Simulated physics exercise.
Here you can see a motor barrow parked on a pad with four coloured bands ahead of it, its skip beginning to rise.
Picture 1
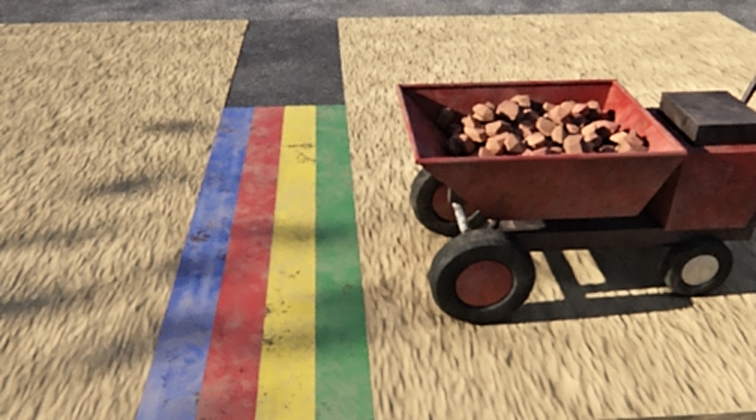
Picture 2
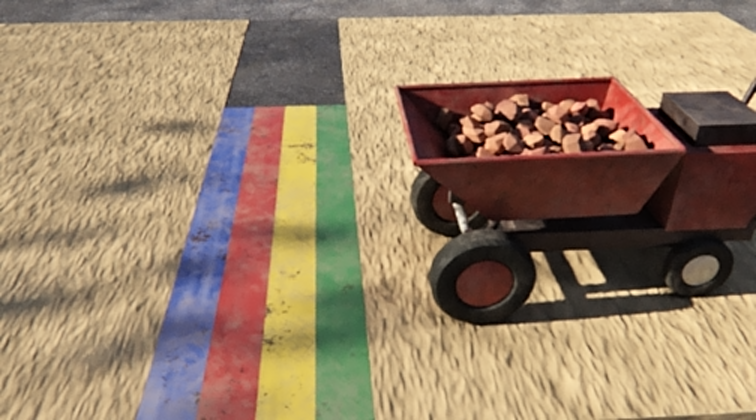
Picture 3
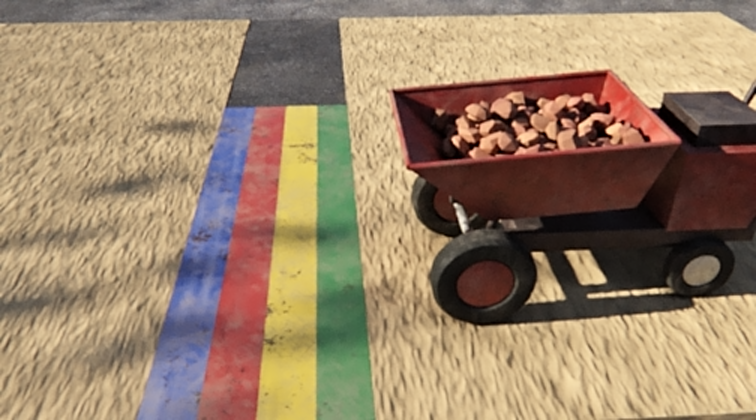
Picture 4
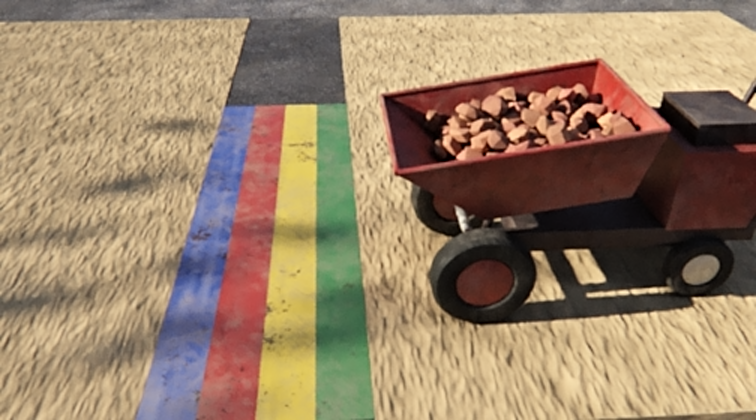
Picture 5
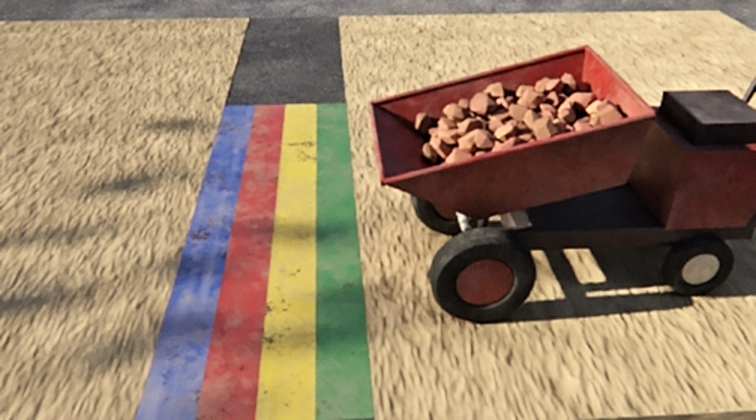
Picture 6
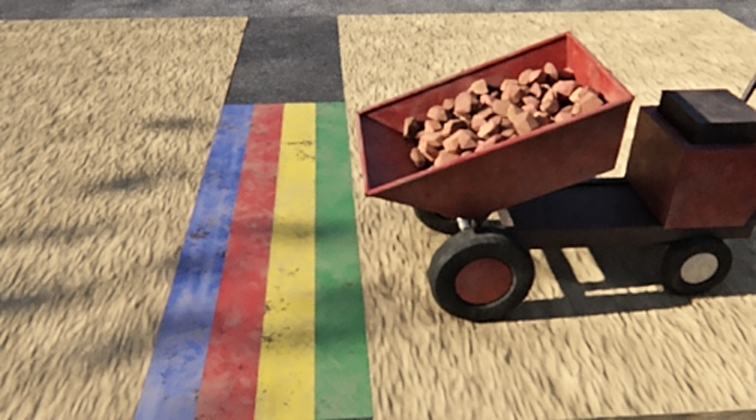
At first, a red motor barrow loaded with reddish rubble stands to the right of blue, red, yellow and green bands, its skip level. The skip then starts to tilt slightly toward the bands, and its far end lifts until it is clearly tipped, with the rubble still inside.
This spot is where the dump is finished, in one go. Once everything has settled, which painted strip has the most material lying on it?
Most of it lies on the yellow strip.
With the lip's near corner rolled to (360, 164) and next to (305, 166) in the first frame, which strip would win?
Place one - the red one; place two - the blue strip.
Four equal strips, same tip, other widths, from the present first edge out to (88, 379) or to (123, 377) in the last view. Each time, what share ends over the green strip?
10 and 10 in a hundred.
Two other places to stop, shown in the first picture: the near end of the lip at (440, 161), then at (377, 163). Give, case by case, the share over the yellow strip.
Close to 20 in a hundred, and close to 10 in a hundred.
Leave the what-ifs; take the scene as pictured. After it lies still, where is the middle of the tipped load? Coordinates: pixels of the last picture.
It settles centred around (270, 273).
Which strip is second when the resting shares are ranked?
Second: Red.
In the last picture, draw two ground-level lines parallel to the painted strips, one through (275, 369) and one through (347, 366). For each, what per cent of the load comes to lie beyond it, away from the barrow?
I'd say about 40 and about 70 in a hundred.
Soon after the last picture, skip tipped steeply; all in the skip.
A little later, skip tipped right over; about two thirds in the skip; a stray few over the green strip; about a quarter over the yellow strip; a small part over the red strip.
Later still, skip tipped right over; about a third in the skip; a small part over the green strip; about a quarter over the yellow strip; about a quarter over the red strip; a small part over the blue strip; a small part off the paint.
At rest, skip tipped right over; about a third in the skip; a small part over the green strip; about a third over the yellow strip; about a quarter over the red strip; a small part over the blue strip; a small part off the paint.
